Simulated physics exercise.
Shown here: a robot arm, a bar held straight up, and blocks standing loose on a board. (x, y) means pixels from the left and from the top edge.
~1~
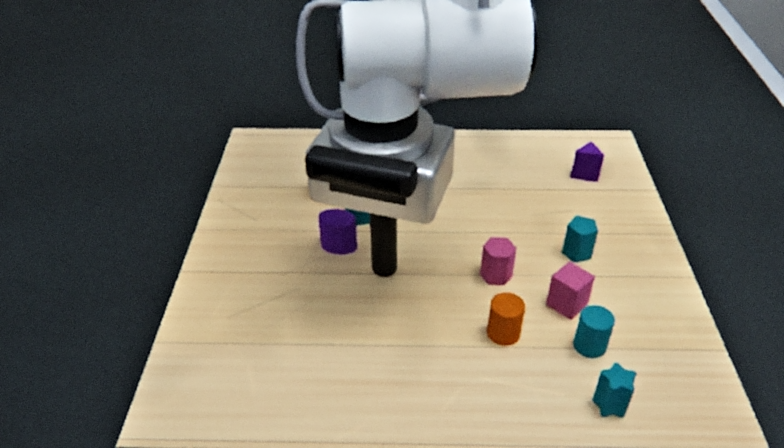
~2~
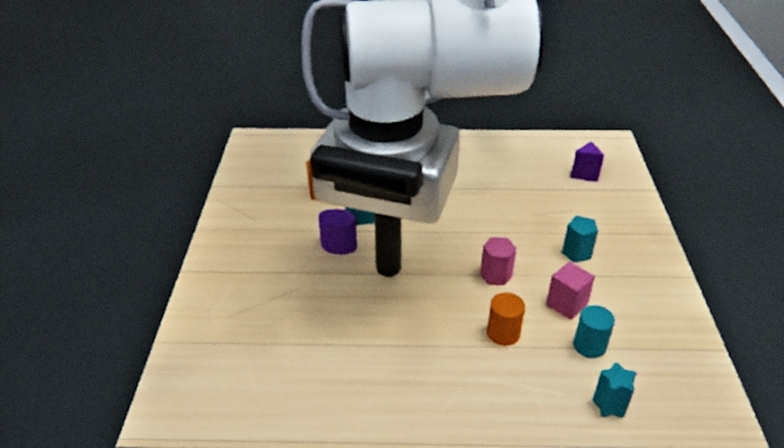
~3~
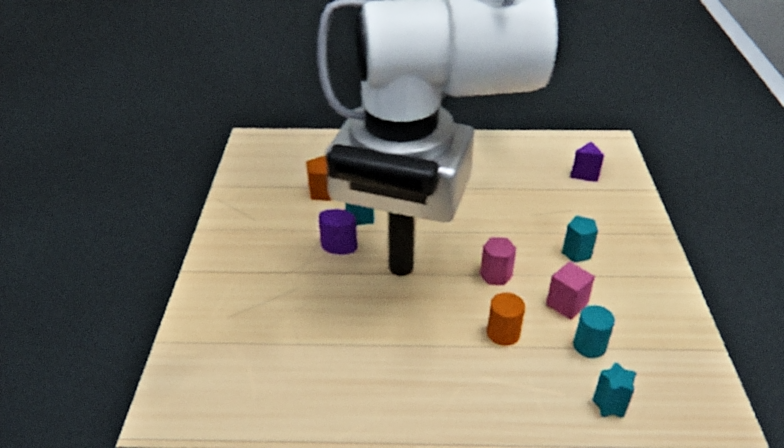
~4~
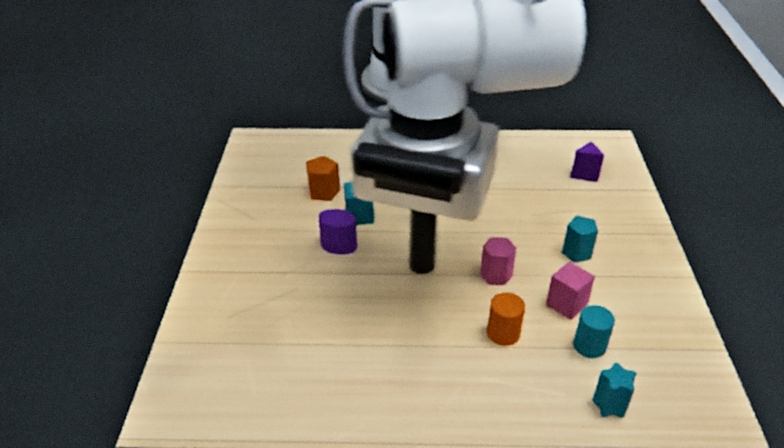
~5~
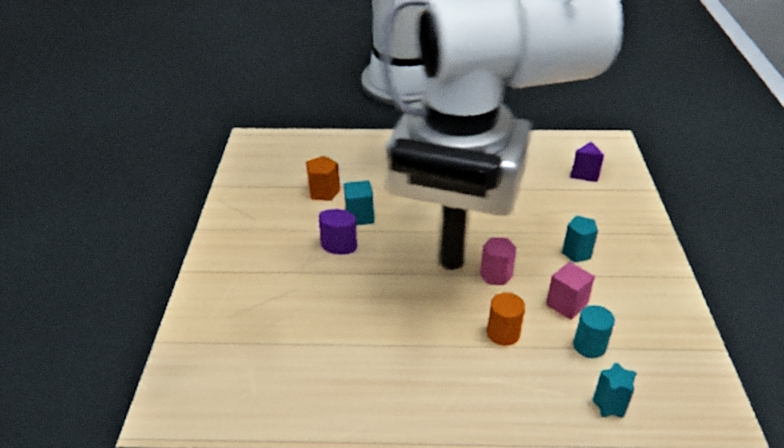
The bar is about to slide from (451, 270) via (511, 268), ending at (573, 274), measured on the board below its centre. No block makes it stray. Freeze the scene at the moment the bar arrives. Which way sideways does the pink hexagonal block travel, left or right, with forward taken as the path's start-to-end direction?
With start-to-end as forward, it shifts right.
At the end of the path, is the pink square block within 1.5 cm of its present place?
My answer is no.
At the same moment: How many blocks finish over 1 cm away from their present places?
I'd put the number at two.
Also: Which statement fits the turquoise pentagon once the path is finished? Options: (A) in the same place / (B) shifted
That would be A.
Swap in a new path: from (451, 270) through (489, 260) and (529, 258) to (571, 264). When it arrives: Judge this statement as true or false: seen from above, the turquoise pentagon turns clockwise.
My answer: False.
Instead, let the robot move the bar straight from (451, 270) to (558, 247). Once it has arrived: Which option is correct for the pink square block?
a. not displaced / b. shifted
a - not displaced.
On the path given first. One third of the way, bar at (492, 261); pink hexagonal block at (521, 249).
Two thirds of the way, bar at (533, 262); pink hexagonal block at (557, 257), turned 50° clockwise; pink square block at (578, 279).
At the end, bar at (574, 266); pink hexagonal block at (588, 265), turned 100° clockwise; pink square block at (587, 289), turned 35° clockwise; turquoise pentagon unmoved.
